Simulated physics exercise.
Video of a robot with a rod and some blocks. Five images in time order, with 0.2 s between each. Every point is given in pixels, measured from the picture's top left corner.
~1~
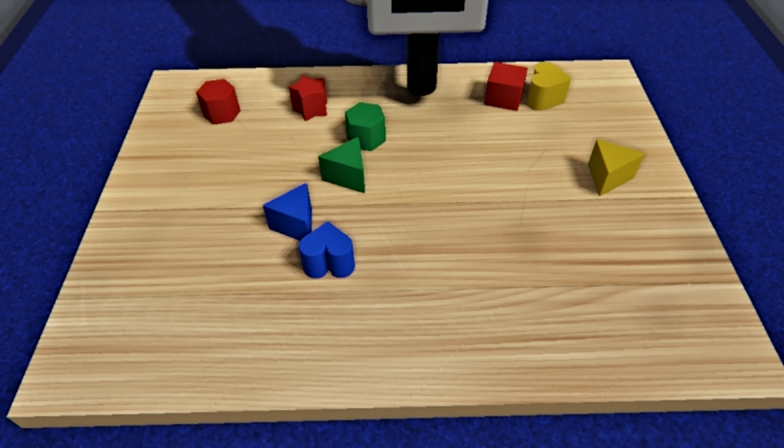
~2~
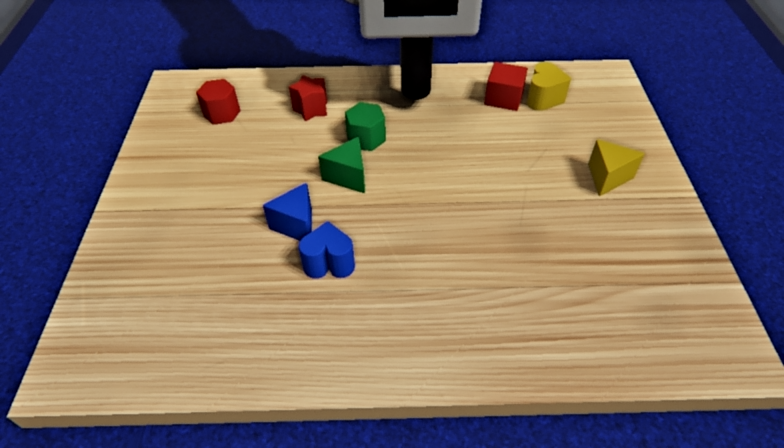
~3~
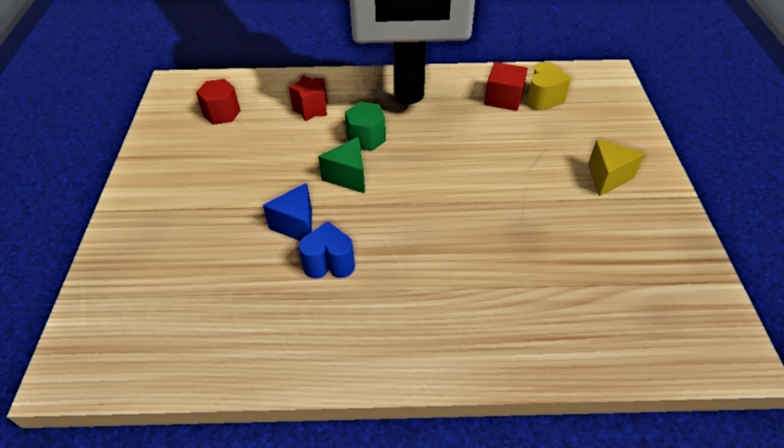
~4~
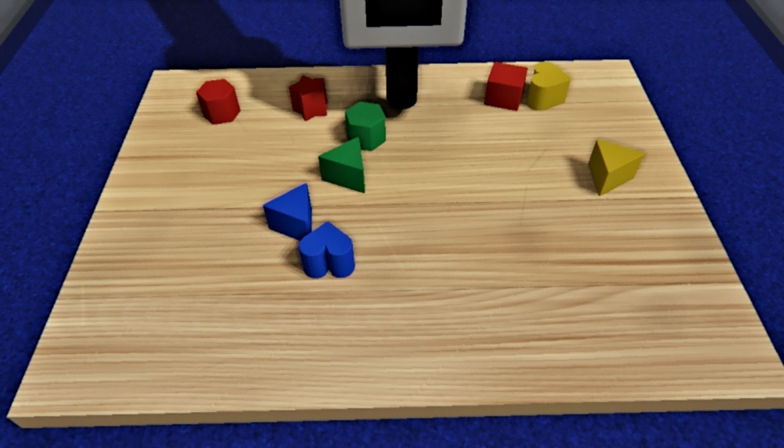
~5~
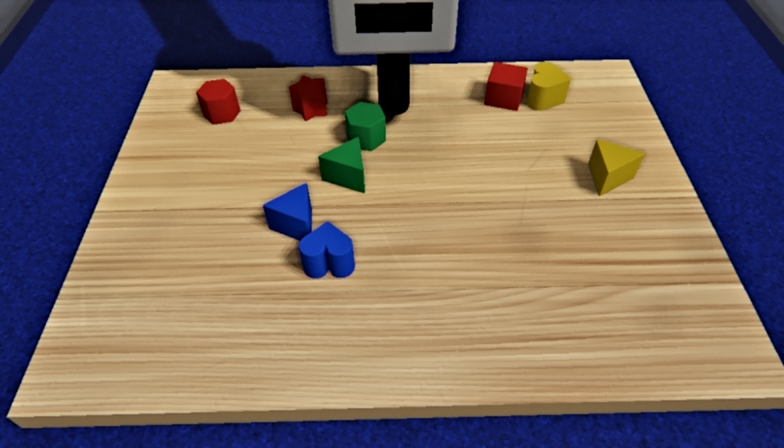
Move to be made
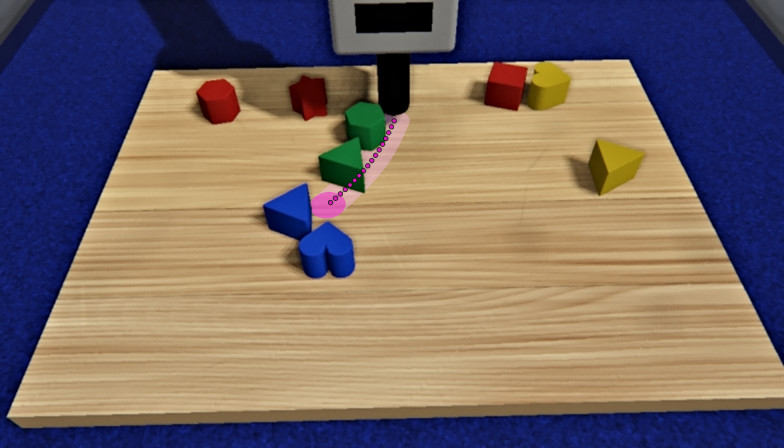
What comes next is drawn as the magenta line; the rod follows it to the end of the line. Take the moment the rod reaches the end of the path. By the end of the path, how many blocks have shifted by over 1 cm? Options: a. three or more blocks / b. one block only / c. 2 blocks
That would be a.
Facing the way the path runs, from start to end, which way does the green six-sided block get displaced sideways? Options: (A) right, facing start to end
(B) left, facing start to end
That would be A.
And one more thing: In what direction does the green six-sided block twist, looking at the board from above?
Rotation: Clockwise.
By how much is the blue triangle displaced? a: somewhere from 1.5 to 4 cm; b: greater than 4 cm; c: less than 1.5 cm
The correct letter is a.
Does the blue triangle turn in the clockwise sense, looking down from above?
Final answer: No.
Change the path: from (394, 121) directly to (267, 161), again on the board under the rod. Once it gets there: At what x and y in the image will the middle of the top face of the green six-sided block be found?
Expect it around (317, 144).
Path on the board, from (394, 121) over (370, 163) to (328, 205).
The first path, step by step. One third of the way, rod (380, 135); green triangle (345, 156); green six-sided block (343, 129), turned 55° clockwise.
Two thirds of the way, rod (356, 164); green triangle (329, 171), turned 15° anticlockwise; green six-sided block (327, 137), turned 110° clockwise.
At the end, rod (326, 192); blue triangle (276, 213), turned 55° anticlockwise; blue heart block in place; green triangle (289, 190); green six-sided block (327, 137), turned 110° clockwise.
